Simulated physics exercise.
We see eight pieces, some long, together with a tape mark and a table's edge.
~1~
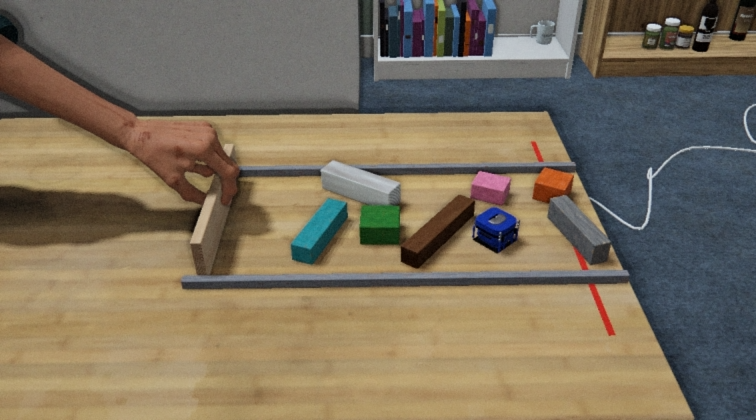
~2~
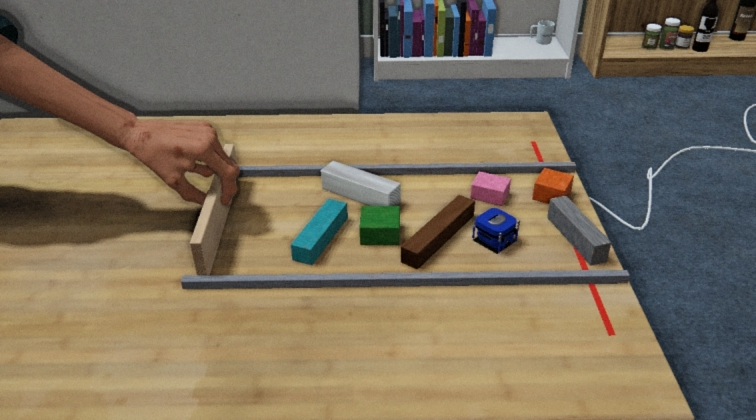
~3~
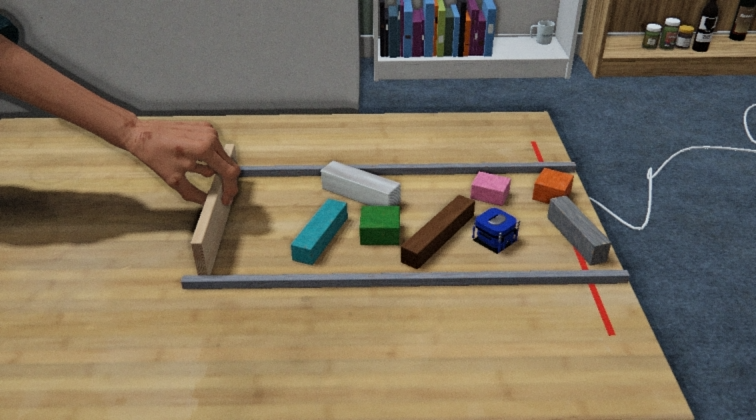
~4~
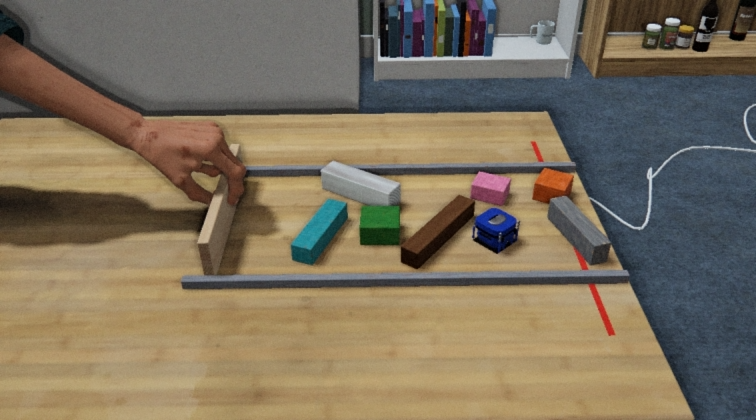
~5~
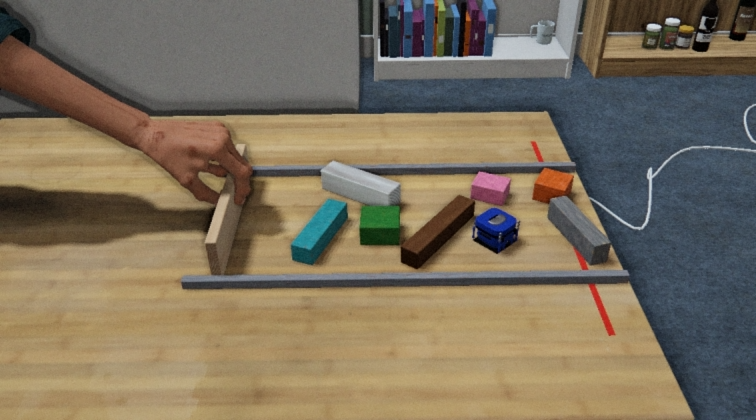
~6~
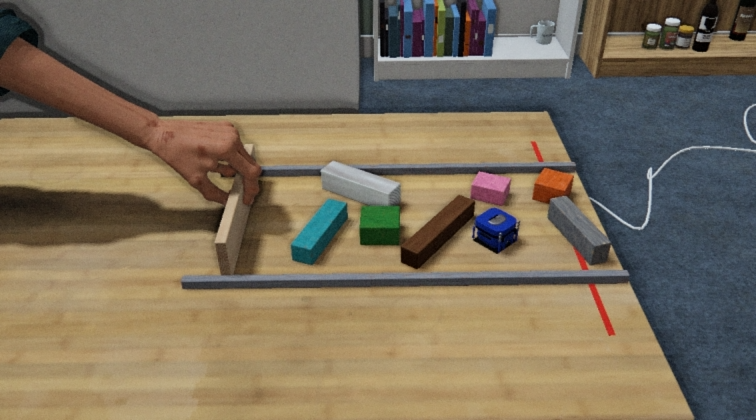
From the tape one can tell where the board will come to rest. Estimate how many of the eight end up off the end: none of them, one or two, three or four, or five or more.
Honestly, a big bunch falls - five or more of them.
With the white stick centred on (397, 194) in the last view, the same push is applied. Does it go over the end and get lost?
It simply slips off.
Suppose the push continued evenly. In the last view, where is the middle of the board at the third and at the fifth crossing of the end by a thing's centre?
The first puts it near (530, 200), the next near (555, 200).
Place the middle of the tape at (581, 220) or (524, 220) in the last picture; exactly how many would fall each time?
In that order 7 and 2.
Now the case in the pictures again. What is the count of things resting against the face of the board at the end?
In total, 2.
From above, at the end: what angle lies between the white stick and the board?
Near 20 degrees.
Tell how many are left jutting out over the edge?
Expected count: 1.
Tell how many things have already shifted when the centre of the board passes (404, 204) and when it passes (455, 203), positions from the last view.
Tally: First 5; then 7.
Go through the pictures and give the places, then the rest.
The first picture shows grey bar (578, 229); orange block (553, 187); pink block (491, 188); board (217, 206); tape (565, 220).
The second picture shows orange block (553, 187); blue case (496, 230).
The third picture shows pink block (491, 189); brown stick (439, 230).
The fourth picture shows grey bar (578, 229); board (224, 206).
The fifth picture shows orange block (553, 187); white stick (360, 186).
The sixth picture shows grey bar (578, 229); orange block (553, 187); pink block (491, 189); board (239, 206); tape (565, 220).
Soon after, none off yet; grey bar at rest near (578, 229); orange block at rest near (553, 187); pink block at rest near (491, 189).
At rest, the number that fall off is five or more; fallen, green block, brown stick, blue case, pink block, orange block and grey bar.
